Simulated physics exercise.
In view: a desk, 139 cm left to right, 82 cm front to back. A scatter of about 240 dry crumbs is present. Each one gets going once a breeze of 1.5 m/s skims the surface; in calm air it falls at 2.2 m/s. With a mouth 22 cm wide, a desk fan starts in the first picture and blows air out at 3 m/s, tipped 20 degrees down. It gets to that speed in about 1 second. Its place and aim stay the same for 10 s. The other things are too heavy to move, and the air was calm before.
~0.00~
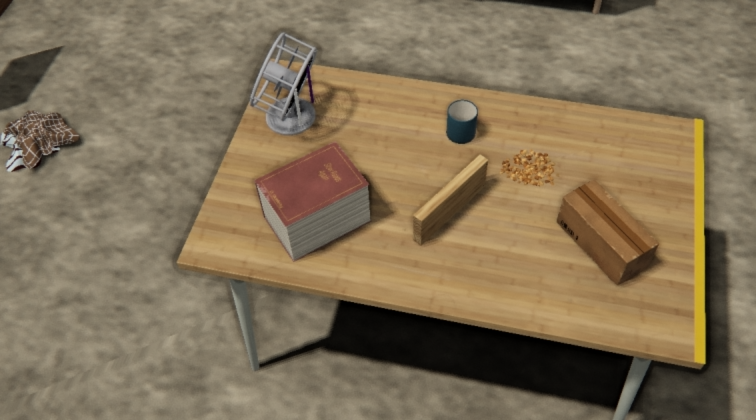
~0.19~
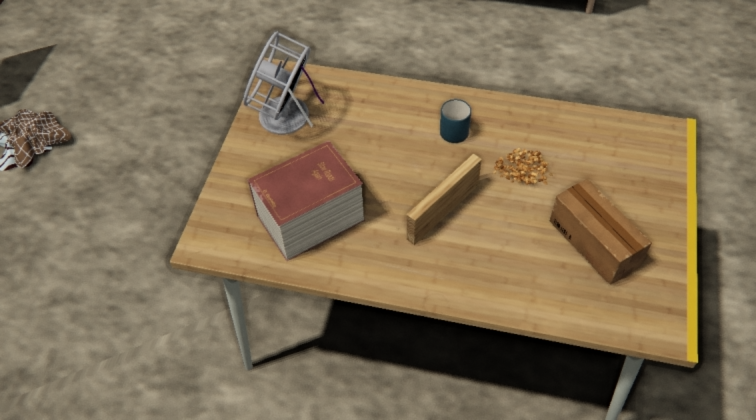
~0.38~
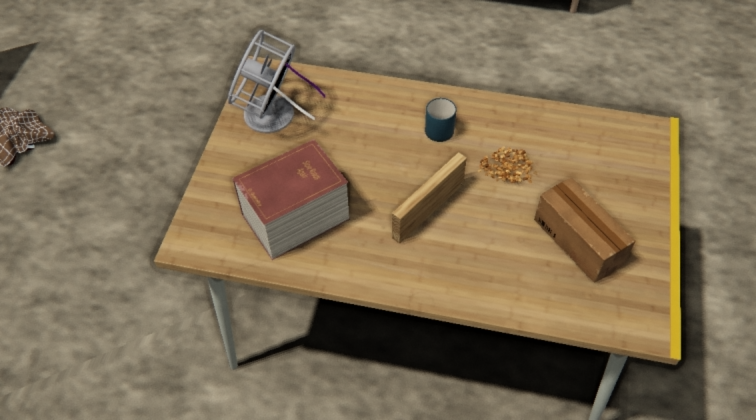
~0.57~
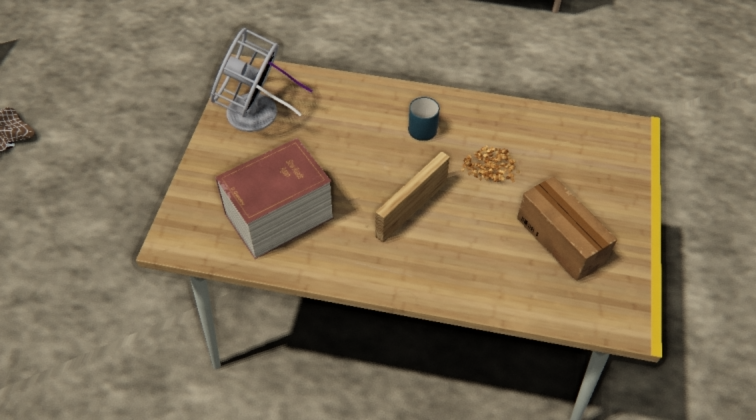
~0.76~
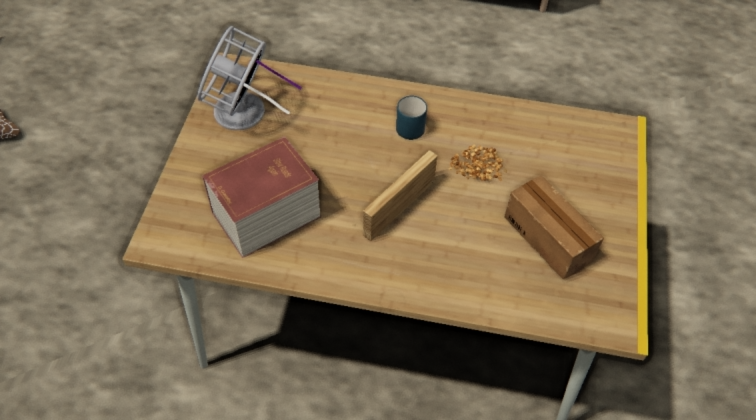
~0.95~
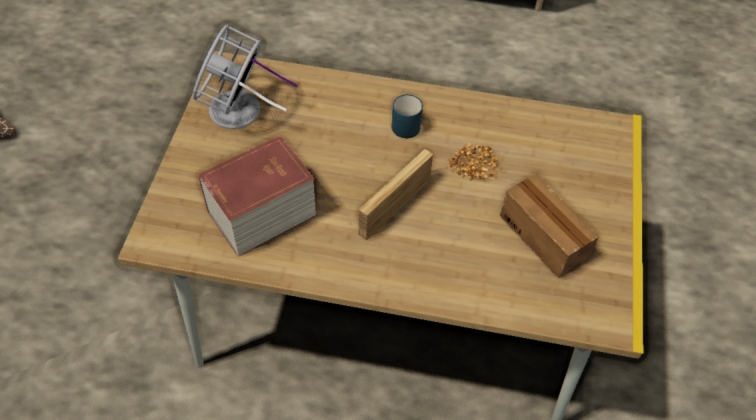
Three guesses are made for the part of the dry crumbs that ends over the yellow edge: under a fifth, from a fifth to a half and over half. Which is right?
The part that ends there is greater than one half.
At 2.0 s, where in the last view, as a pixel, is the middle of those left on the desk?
Look about (501, 181) in the last picture.
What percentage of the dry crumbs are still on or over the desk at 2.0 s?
Around 25 in a hundred are still there.
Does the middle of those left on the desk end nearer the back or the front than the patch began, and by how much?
It shifted toward the front side by roughly 5 cm.
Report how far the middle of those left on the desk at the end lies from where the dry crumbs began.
Distance: Approx. 5 cm.
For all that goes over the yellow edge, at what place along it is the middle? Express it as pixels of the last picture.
The middle crossing sits close to (642, 190) in the last picture.
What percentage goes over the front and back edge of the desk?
0 % front, 0 % back.
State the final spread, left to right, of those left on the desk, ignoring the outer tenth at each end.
About 40 cm.
After 2.0 s the count stands so, 75 % are over the yellow edge; the middle of those still in play is near (509, 180).
After 3.2 s the count stands so, 79 % are over the yellow edge; the middle of those still in play is near (485, 178).
After 5.5 s the count stands so, 80 % are over the yellow edge; the middle of those still in play is near (485, 181).
After 10.0 s, at the end, 81 % are over the yellow edge; the middle of those still in play is near (486, 180).
